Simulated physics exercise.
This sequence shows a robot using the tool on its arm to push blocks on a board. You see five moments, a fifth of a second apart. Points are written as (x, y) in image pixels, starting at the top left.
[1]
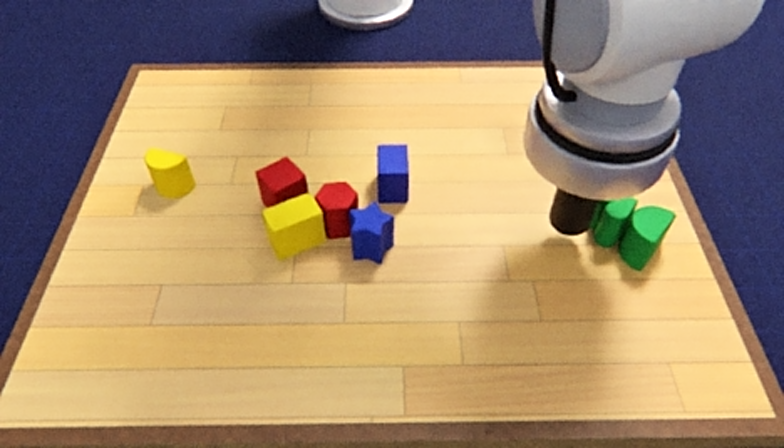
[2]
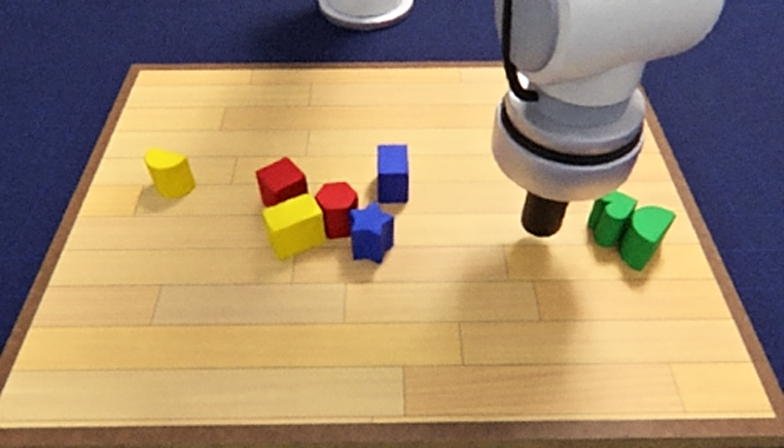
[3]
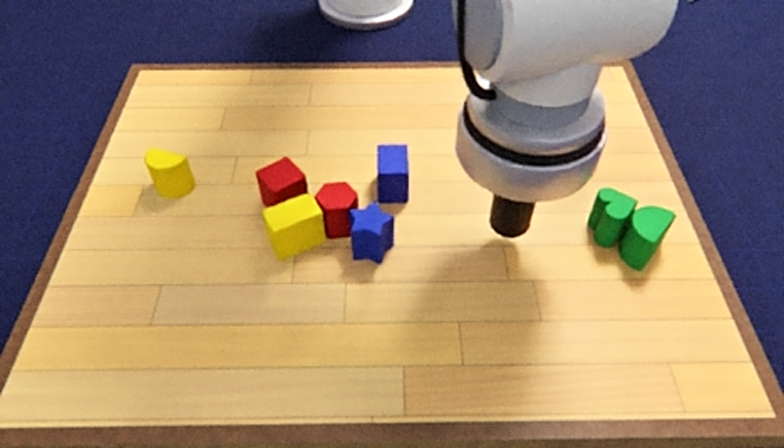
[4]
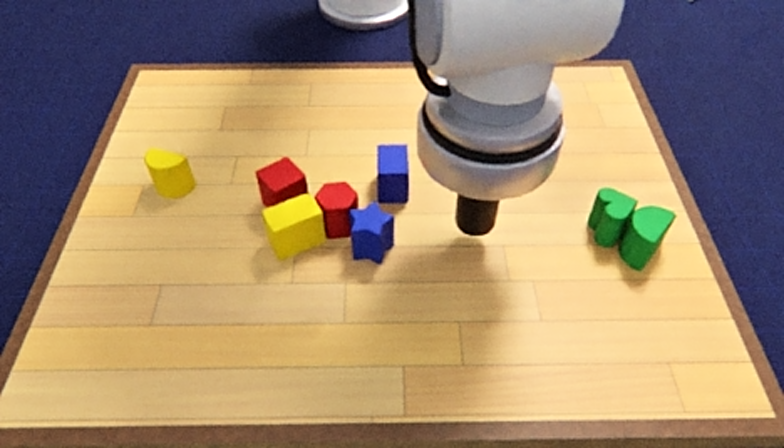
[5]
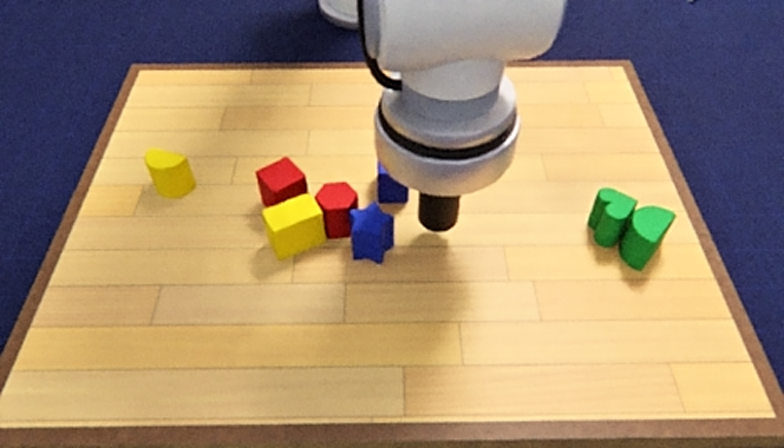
In the video, a robot arm with a dark cylindrical tool glides steadily left across a wooden board, moving away from two green blocks toward the blue, red and yellow blocks, while all the blocks stay still.
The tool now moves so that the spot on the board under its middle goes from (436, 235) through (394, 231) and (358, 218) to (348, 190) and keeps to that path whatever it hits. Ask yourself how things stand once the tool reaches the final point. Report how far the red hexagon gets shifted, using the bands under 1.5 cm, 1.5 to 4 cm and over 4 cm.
Shift: 1.5 to 4 cm.
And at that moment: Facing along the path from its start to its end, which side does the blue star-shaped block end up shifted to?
Off to the left side.
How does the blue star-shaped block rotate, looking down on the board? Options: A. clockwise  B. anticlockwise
It's B.
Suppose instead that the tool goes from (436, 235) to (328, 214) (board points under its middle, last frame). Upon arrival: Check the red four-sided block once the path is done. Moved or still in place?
That one moves away.
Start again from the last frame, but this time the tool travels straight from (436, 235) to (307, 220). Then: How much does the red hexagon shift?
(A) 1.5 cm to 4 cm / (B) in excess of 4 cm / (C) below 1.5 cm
Correct choice: B.
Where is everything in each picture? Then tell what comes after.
The first frame shows tool's lower end at (568, 222); red four-sided block at (280, 173); yellow rectangular block at (292, 211); red hexagon at (336, 194); blue star-shaped block at (370, 218).
The second frame shows tool at (540, 224); blocks still.
The third frame shows tool at (509, 224); blocks still.
The fourth frame shows tool at (475, 223); blocks still.
The fifth frame shows tool at (438, 219); red four-sided block at (280, 173); yellow rectangular block at (292, 211); red hexagon at (336, 194); blue star-shaped block at (370, 218).
The first path, step by step. One third of the way, tool at (393, 215); blue star-shaped block at (364, 220).
Two thirds of the way, tool at (356, 202); yellow rectangular block at (282, 211), turned 20° anticlockwise; red hexagon at (316, 186), turned 15° anticlockwise; blue star-shaped block at (348, 222), turned 25° anticlockwise.
At the end, tool at (346, 173); red four-sided block at (271, 170); yellow rectangular block at (281, 211), turned 20° anticlockwise; red hexagon at (311, 180), turned 45° anticlockwise; blue star-shaped block at (348, 222), turned 25° anticlockwise.
